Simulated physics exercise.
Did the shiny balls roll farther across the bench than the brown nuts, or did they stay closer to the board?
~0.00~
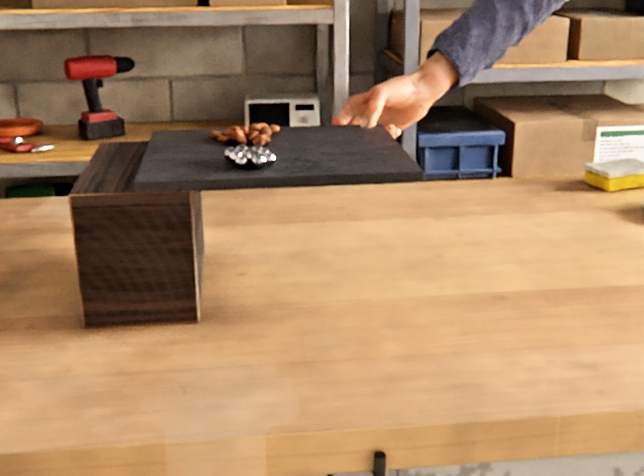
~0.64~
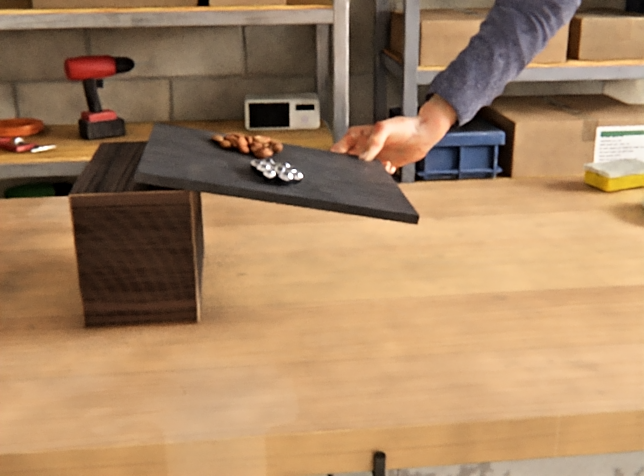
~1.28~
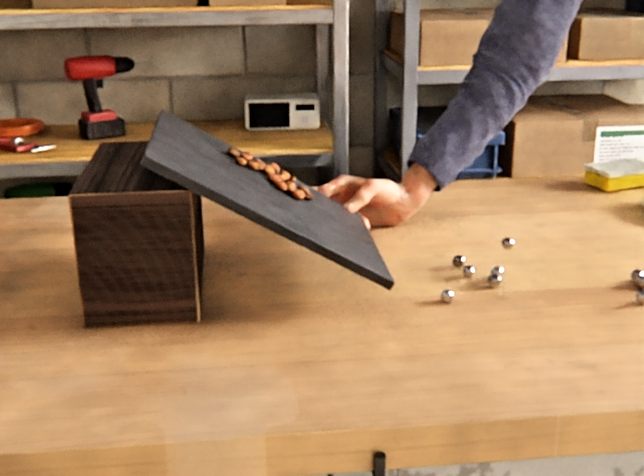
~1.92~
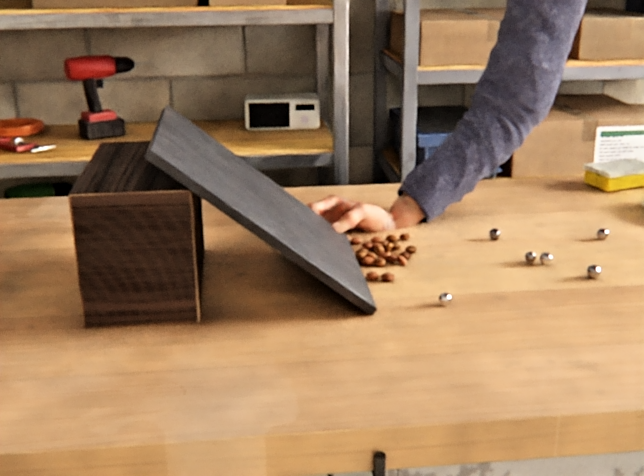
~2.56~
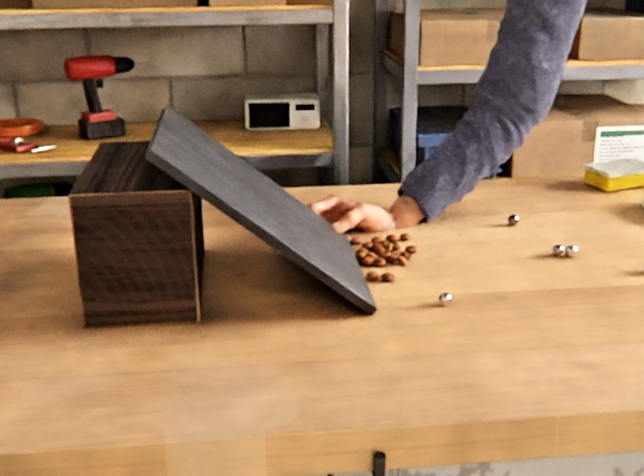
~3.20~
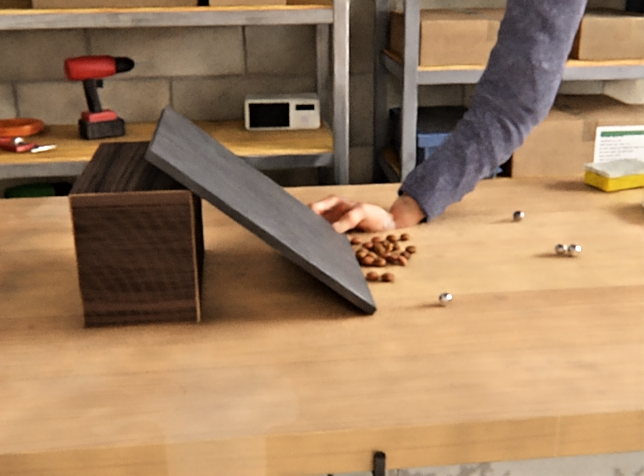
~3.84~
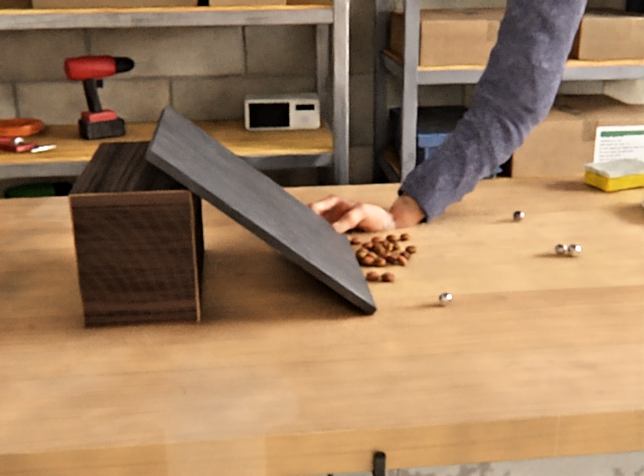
The shiny balls rolled farther across the bench, while the brown nuts mostly stopped at the foot of the board.
